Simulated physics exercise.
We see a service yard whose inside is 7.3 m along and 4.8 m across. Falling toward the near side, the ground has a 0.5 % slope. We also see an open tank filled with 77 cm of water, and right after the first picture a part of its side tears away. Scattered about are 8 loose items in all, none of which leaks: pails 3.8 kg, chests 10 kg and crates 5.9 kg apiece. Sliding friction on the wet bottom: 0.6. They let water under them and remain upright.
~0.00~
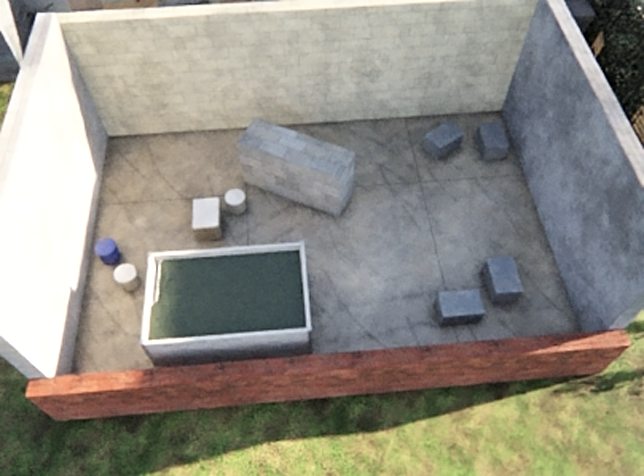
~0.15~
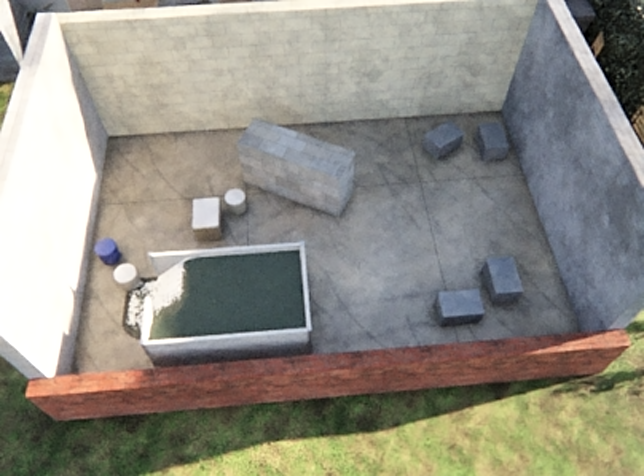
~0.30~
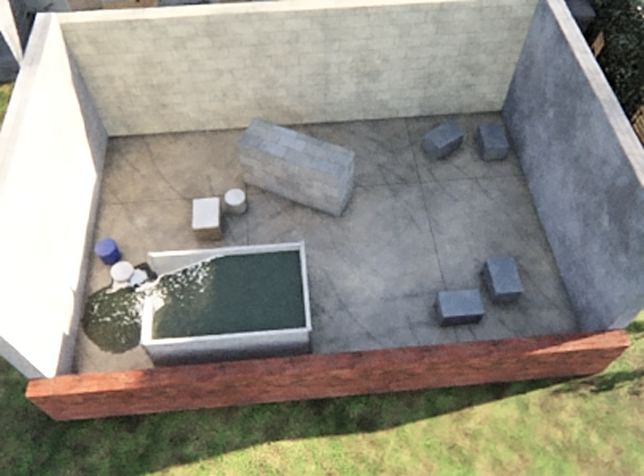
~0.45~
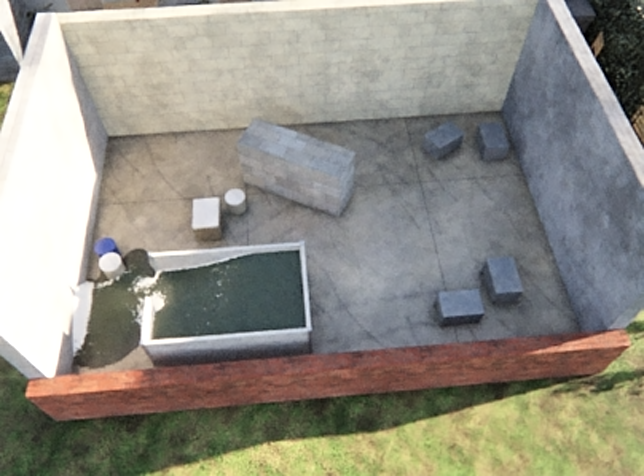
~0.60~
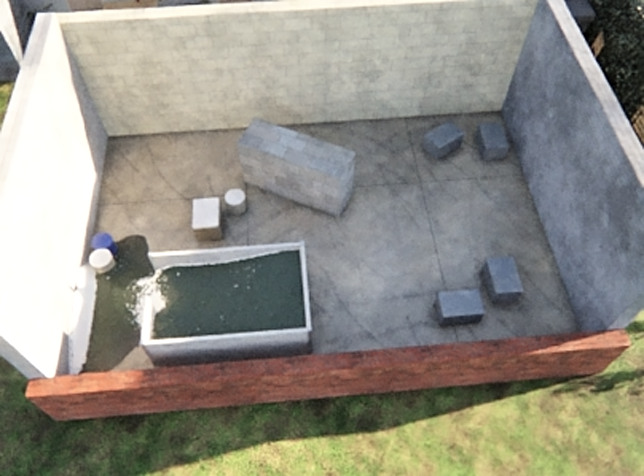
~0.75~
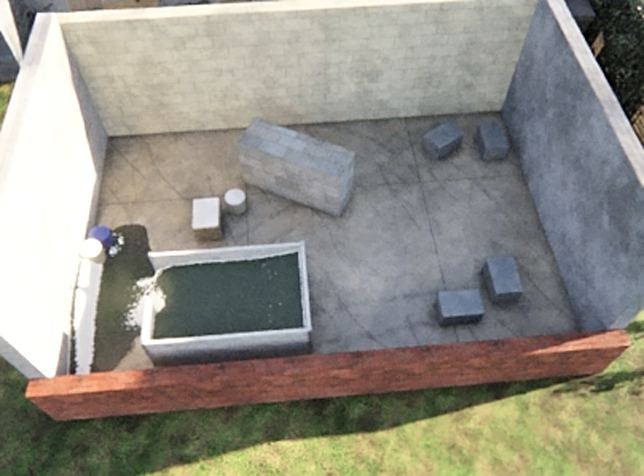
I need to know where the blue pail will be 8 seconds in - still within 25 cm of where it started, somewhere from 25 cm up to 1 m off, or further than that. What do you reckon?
The move is big.
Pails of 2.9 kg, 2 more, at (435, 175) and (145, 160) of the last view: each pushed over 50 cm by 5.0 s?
Taking them in order, they end up smaller and greater.
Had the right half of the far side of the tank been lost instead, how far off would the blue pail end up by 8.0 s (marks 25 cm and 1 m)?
Result: The blue pail goes a long way.
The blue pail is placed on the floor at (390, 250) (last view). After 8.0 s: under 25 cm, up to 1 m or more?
Well, it rests almost unmoved.
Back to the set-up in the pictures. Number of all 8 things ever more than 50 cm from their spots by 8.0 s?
Tally: 7.
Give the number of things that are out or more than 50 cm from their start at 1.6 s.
2.
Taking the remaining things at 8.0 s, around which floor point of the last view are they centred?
I'd put it close to (416, 233) in the last view.
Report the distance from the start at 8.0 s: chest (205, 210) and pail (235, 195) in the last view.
Respectively: 5 cm / 120 cm.
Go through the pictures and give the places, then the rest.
In the first frame, the blue pail at (105, 247), on the bottom; 2.7 m2 under water; 0 of 8 have shifted.
In the second frame, the blue pail at (105, 247), on the bottom; water covers 3.2 m2; 0 of 8 have shifted.
In the third frame, the blue pail at (105, 247), on the bottom; water covers 3.9 m2; 1 of 8 have shifted.
In the fourth frame, the blue pail at (105, 246), on the bottom; 4.4 m2 under water; 1 of 8 have shifted.
In the fifth frame, the blue pail at (102, 241), on the bottom, 13 cm from its start; 4.8 m2 under water; 2 of 8 have shifted.
In the sixth frame, the blue pail at (99, 233) rests on the ground, 29 cm from its start; 5.1 m2 under water; 2 of 8 have shifted.
After 1.6 s the blue pail is near (142, 134), 2.4 m from its start, aground; 1 afloat.
After 3.6 s the blue pail is near (321, 138), 4.0 m from its start, aground; 0 afloat.
After 5.6 s the blue pail is near (444, 157), 5.7 m from its start, aground; 1 afloat.
After 8.0 s the blue pail is near (477, 196), 5.9 m from its start, afloat; 5 afloat.
